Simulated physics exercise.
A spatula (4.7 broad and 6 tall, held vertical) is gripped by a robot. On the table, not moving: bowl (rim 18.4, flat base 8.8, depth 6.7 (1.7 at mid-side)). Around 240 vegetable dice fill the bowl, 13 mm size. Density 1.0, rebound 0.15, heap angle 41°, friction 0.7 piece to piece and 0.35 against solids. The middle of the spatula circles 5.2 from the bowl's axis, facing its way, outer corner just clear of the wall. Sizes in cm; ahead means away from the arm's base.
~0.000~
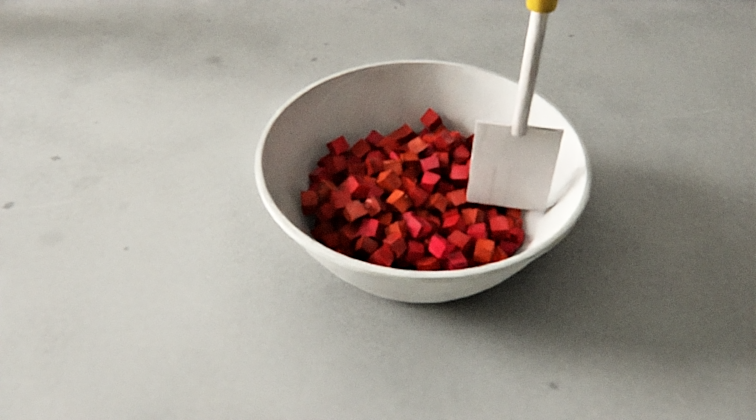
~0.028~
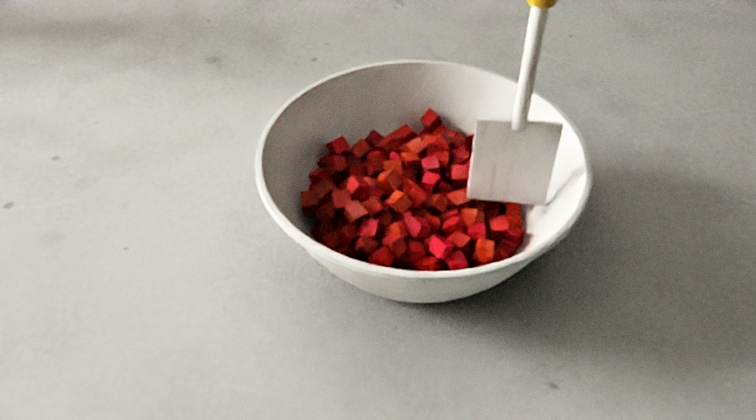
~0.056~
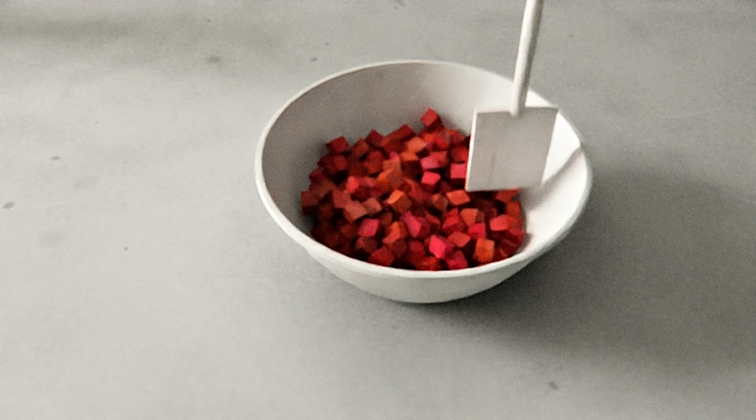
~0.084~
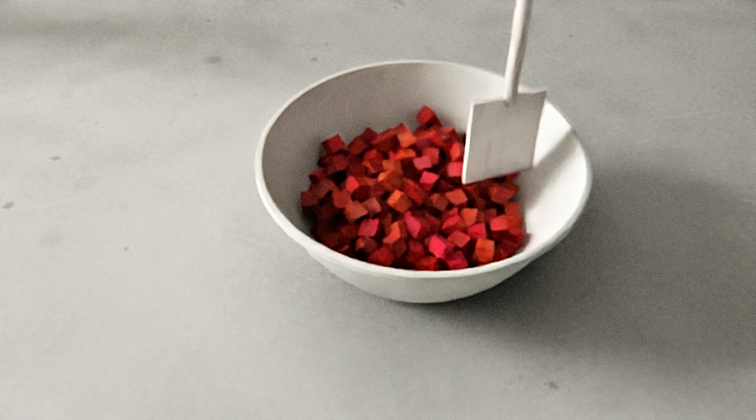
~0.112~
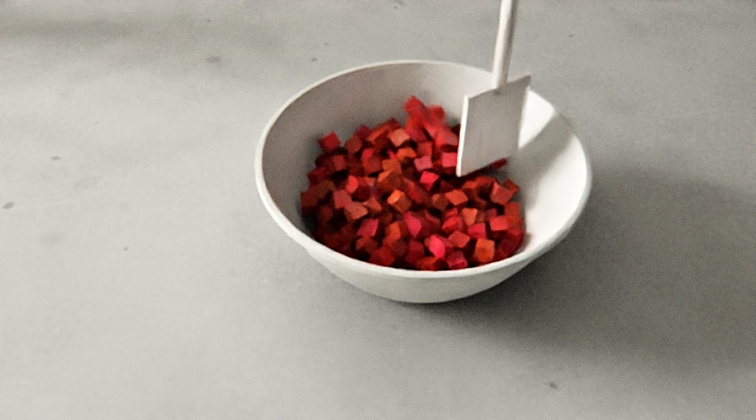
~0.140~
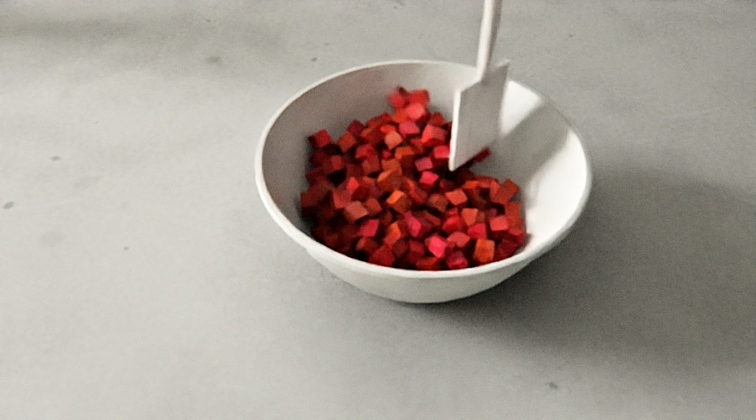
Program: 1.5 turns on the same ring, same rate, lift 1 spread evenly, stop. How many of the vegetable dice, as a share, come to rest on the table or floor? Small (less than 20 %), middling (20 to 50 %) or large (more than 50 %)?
A small share, less than 20 %, ends on the table or floor.
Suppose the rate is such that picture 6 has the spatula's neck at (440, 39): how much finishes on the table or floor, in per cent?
About 20 per cent.
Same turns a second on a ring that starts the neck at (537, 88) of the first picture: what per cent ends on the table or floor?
About 0 per cent.
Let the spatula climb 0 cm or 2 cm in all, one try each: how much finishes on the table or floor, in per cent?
About 20 and 10 per cent.
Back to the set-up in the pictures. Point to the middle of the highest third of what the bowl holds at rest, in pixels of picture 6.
Near (380, 202).
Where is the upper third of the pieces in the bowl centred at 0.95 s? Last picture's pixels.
At about (418, 152).
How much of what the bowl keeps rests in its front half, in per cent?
Roughly 55 per cent.
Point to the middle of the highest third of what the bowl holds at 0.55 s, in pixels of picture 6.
Around (410, 243).
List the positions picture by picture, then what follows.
The first frame shows the spatula neck at (524, 103), 0° round; upper third of the load around (409, 190), from x 310 to 515, top at y 120; 235 in the bowl.
The second frame shows the spatula neck at (524, 98), 5° round; upper third of the load around (409, 190), from x 310 to 515, top at y 120.
The third frame shows the spatula neck at (521, 85), 17° round; upper third of the load around (408, 190), from x 310 to 515, top at y 120.
The fourth frame shows the spatula neck at (514, 73), 30° round; upper third of the load around (404, 188), from x 310 to 515, top at y 120.
The fifth frame shows the spatula neck at (502, 62), 43° round; upper third of the load around (404, 184), from x 310 to 515, top at y 110.
The sixth frame shows the spatula neck at (487, 53), 56° round; upper third of the load around (396, 168), from x 310 to 515, top at y 100; 235 in the bowl.
After 0.55 s, 246° round, highest piece 9 above the table; 224 in the bowl, 6 on the table or floor, 5 in flight or on the tool.
After 0.95 s, 76° round, highest piece 8 above the table; 209 in the bowl, 25 on the table or floor, 1 in flight or on the tool.
After 1.35 s, 180° round, highest piece 8 above the table; 204 in the bowl, 31 on the table or floor.
After 2.05 s, 180° round, highest piece 8 above the table; 204 in the bowl, 31 on the table or floor.
In the end, 204 in the bowl, 31 on the table or floor. That is 13 % on the table or floor.
